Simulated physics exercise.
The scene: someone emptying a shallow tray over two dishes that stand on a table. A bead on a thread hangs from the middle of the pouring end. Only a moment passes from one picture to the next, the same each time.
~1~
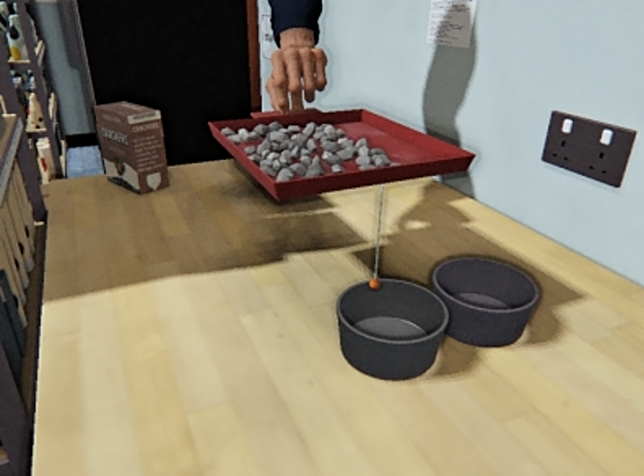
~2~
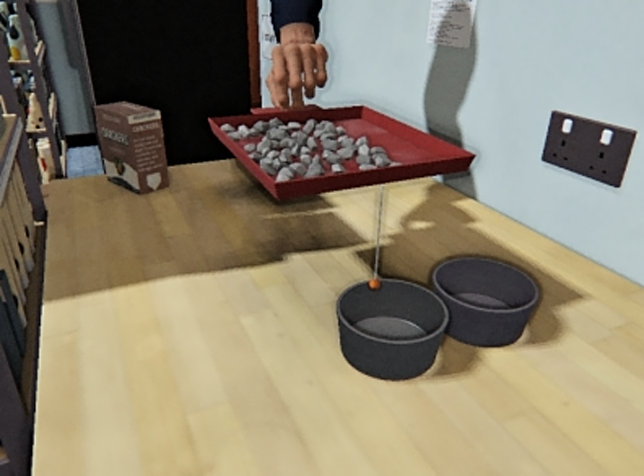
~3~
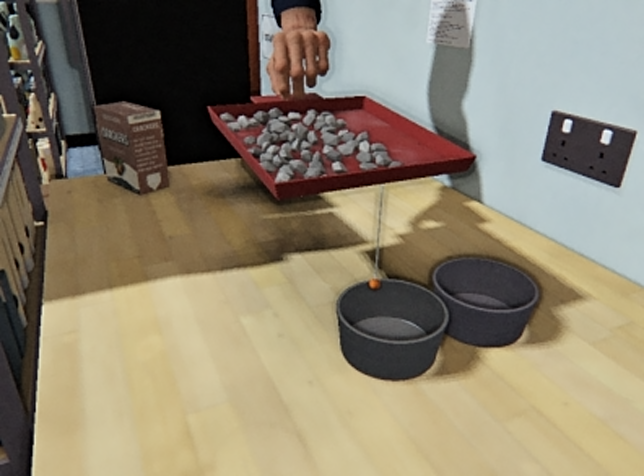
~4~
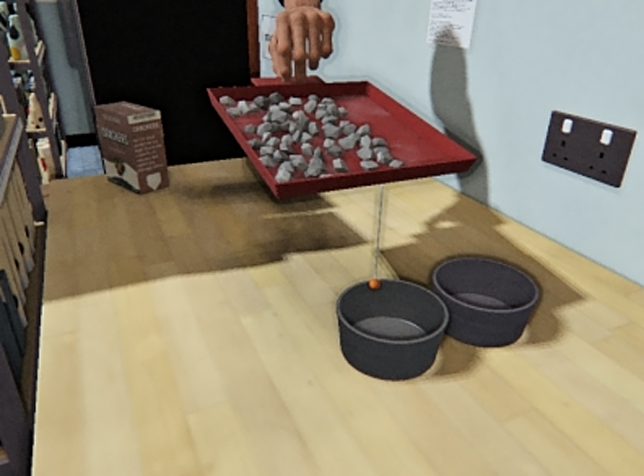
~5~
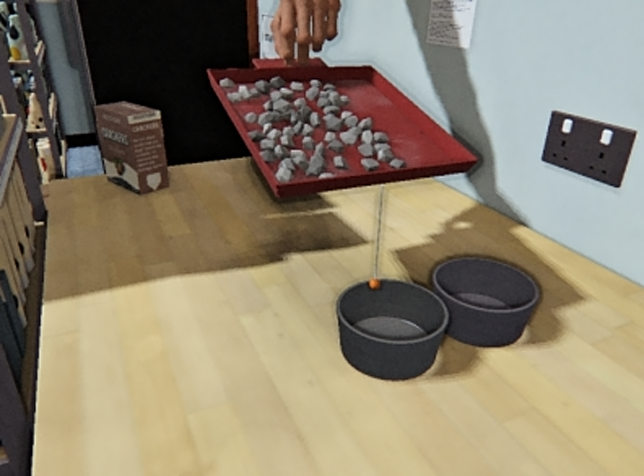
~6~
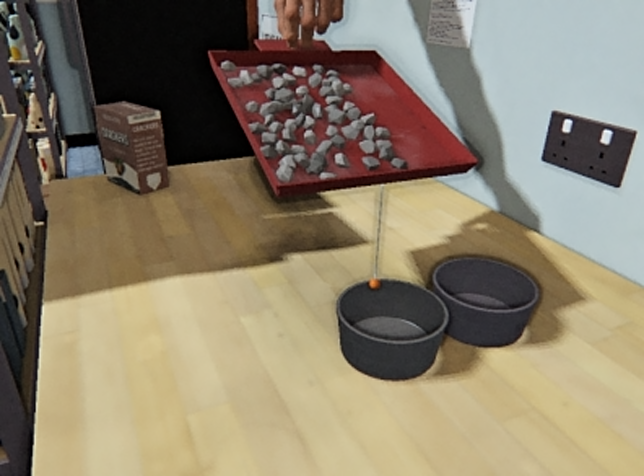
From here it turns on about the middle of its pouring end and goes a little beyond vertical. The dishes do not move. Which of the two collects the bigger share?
More goes to the left-hand dish.
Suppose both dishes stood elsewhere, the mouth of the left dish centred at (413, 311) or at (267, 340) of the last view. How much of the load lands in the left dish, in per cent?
Near 50 % and 0 %.
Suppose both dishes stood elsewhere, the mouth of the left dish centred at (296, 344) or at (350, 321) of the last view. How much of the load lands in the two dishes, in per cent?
The first gives 70 %, the second 70 %.
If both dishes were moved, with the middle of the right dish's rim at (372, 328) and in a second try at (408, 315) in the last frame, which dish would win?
First right, then the dish on the right.
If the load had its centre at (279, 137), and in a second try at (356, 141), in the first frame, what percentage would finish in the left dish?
The first gives 40 %, the second 50 %.
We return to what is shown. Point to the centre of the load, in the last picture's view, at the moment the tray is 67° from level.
Around (370, 152).
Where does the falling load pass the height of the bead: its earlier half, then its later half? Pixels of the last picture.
The first part at (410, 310); the rest at (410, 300).
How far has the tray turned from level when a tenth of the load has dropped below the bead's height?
At about 85°.
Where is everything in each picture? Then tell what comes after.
In the first frame, corners of the pouring end near (278, 181) and (469, 154), level; middle of the load near (305, 154), bits of gravel; left dish near (421, 356); right dish near (517, 325); bead on its thread near (375, 284).
In the second frame, corners of the pouring end near (278, 181) and (469, 154), level; middle of the load near (305, 152).
In the third frame, corners of the pouring end near (278, 181) and (470, 155), tipped barely, level across its low end; middle of the load near (305, 147).
In the fourth frame, corners of the pouring end near (279, 181) and (471, 156), tipped a little, level across its low end; middle of the load near (306, 138).
In the fifth frame, corners of the pouring end near (280, 181) and (472, 157), tipped clearly, level across its low end; middle of the load near (307, 130).
In the sixth frame, corners of the pouring end near (281, 181) and (473, 159), tipped clearly, level across its low end; middle of the load near (309, 123); left dish near (421, 356); right dish near (517, 325).
Shortly afterwards, tray tipped steeply; the whole lot on the tray.
Next, tray tipped past a quarter turn; near a quarter on the tray; a little in the left dish; a little in the right dish; near a quarter outside both; near a third in the air.
Some moments later, tray tipped past a quarter turn; near a third in the left dish; near a quarter in the right dish; near a third outside both.
In the end, tray tipped past a quarter turn; near a third in the left dish; near a quarter in the right dish; near a third outside both.
